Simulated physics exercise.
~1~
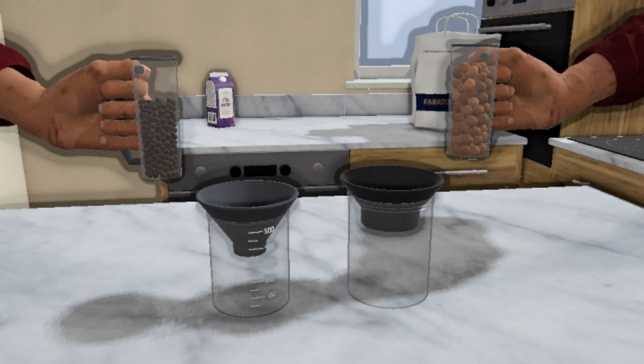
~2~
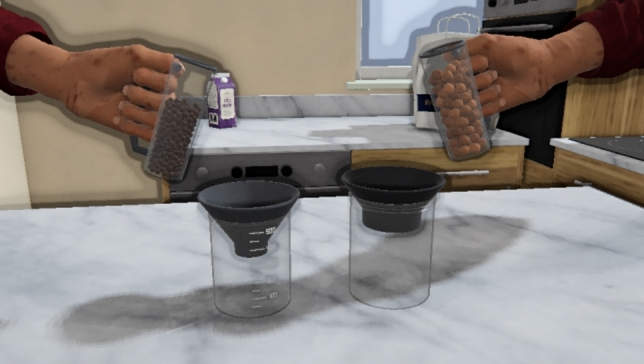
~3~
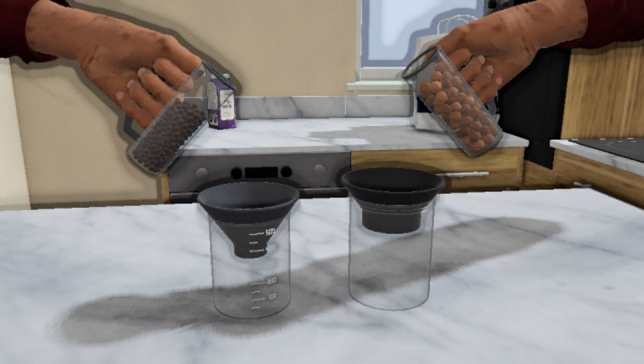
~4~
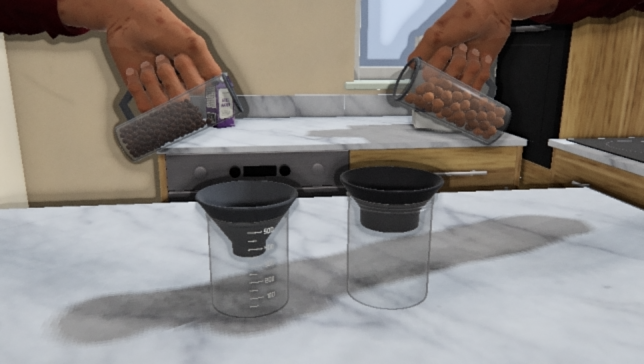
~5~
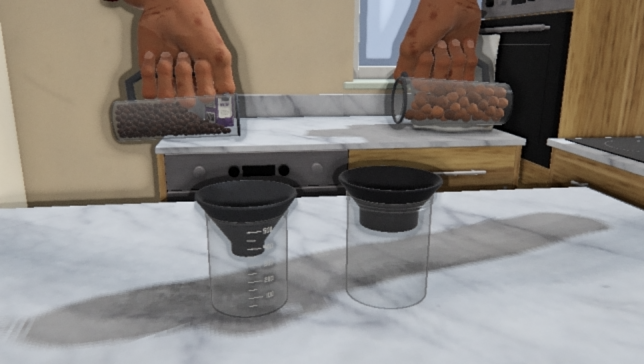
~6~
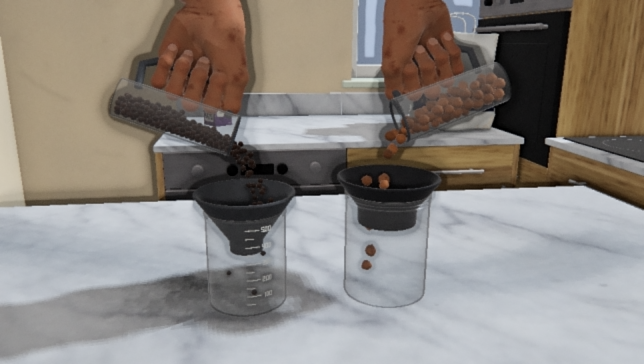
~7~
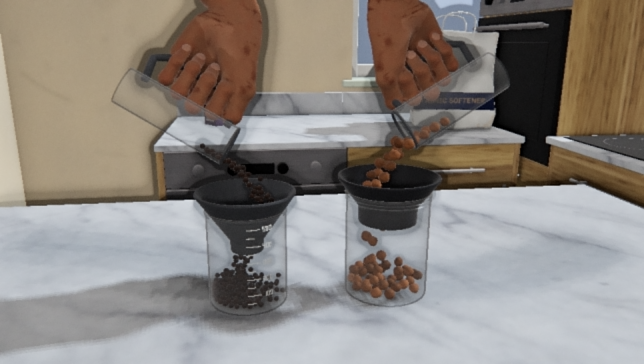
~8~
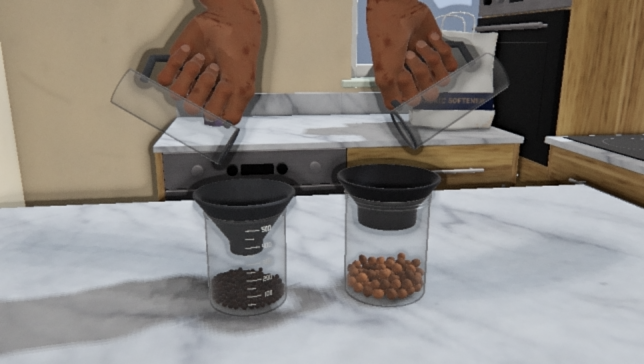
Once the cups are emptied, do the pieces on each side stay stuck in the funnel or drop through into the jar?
On both sides the pieces drop through the funnel, and all of them end up down in the jars.
